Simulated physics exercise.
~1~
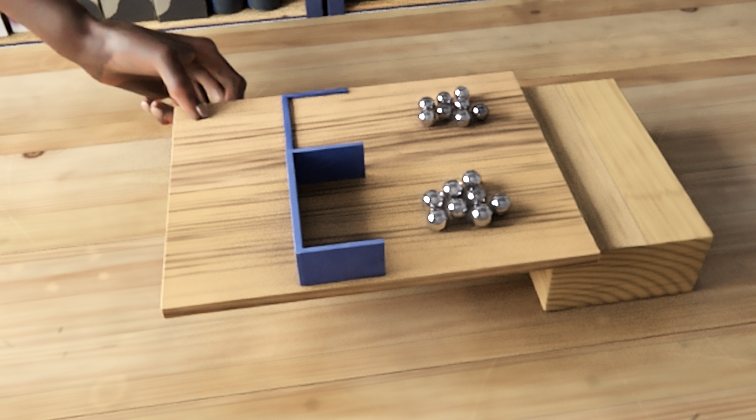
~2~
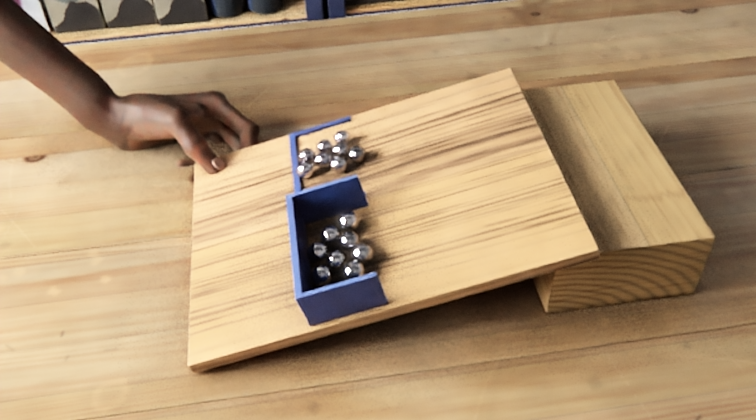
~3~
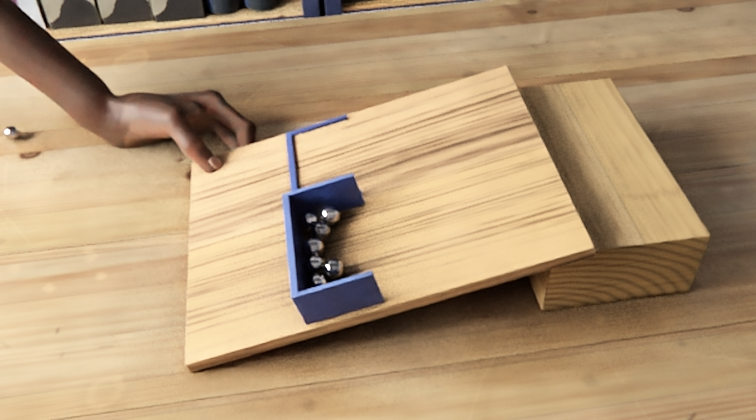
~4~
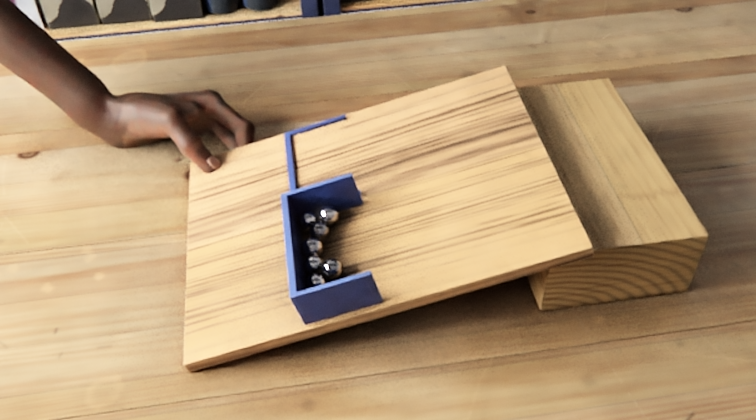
The video shows a hand lowering the left end of a wooden board propped on a block, tilting it so two clusters of shiny metal balls move down toward blue barriers. The nearer cluster stays gathered behind its barrier, while the farther one passes its barrier and leaves the board.
